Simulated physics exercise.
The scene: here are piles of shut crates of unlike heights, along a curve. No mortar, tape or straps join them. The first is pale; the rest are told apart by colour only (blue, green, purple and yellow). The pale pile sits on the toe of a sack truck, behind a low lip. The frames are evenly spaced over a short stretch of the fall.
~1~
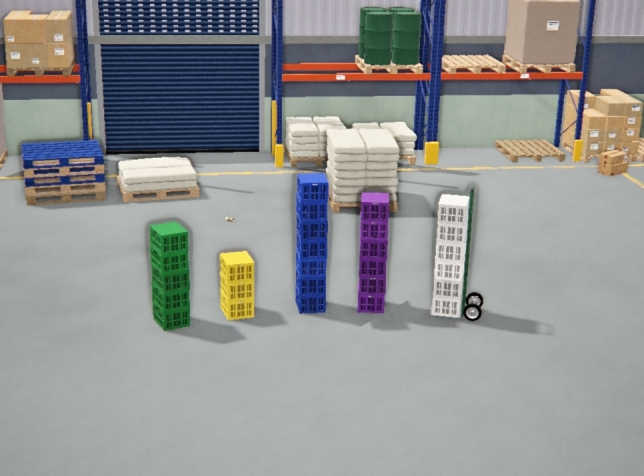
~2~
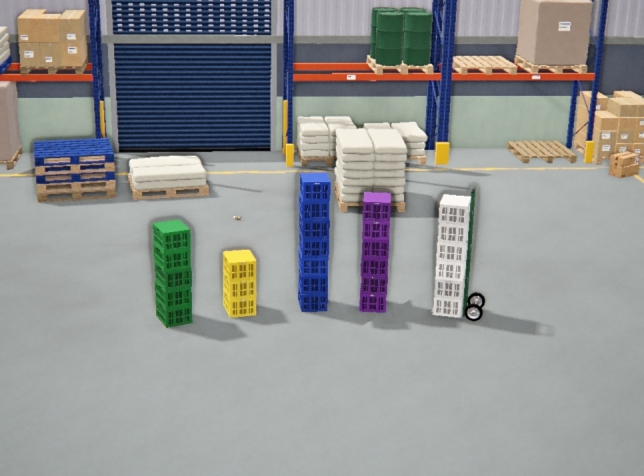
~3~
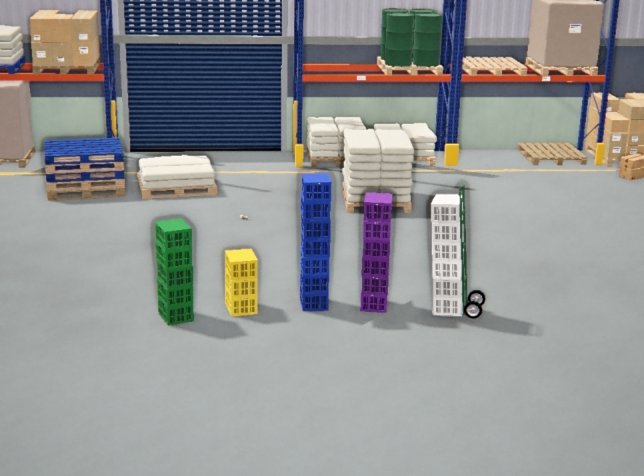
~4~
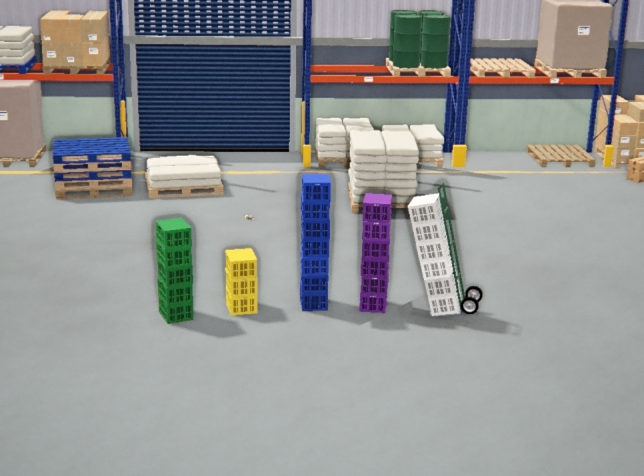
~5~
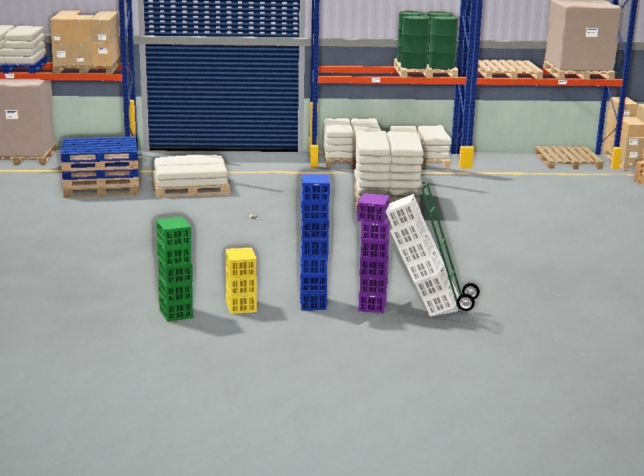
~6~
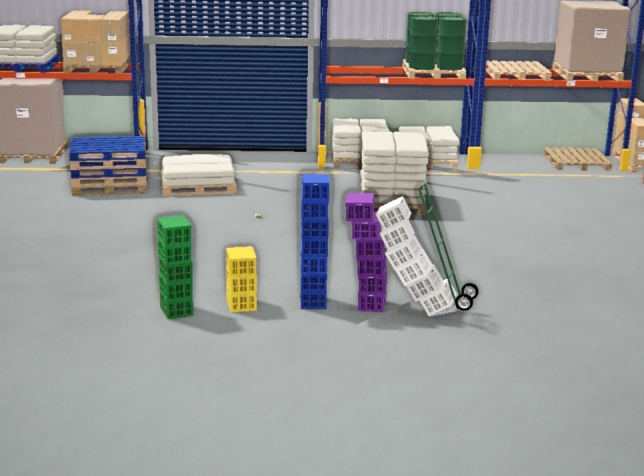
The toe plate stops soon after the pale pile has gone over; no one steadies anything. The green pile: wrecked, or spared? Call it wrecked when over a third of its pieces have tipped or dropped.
That pile gets wrecked.
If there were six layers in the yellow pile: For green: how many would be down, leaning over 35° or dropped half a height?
Pile by pile, green 3.
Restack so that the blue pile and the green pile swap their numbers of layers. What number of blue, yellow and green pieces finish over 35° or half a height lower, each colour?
Blue 5, yellow 0, green 0.
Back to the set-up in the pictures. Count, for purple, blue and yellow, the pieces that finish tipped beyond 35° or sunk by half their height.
Pile by pile, purple 5, blue 7, yellow 2.
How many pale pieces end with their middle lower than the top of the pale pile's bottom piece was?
It comes to 5.
Just after the last frame, 6 of the pale pile down; none of the 5 green crates down (0 of 21 in all colours); top green crate unmoved; top purple crate tilted clearly.
A moment on, 6 of the pale pile down; none of the 5 green crates down (5 of 21 in all colours); top green crate unmoved; top purple crate tilted well over, about its own height lower.
Further on, 6 of the pale pile down; none of the 5 green crates down (12 of 21 in all colours); top green crate tilted a little; top purple crate tilted steeply, some four heights lower.
Then, 6 of the pale pile down; 4 of the 5 green crates down (18 of 21 in all colours); top green crate on its side; top purple crate upside down.
When it is over, 6 of the pale pile down; 4 of the 5 green crates down (18 of 21 in all colours); top green crate on its side; top blue crate upside down. In pixels of the last frame, middles, top blue crate near (92, 277).
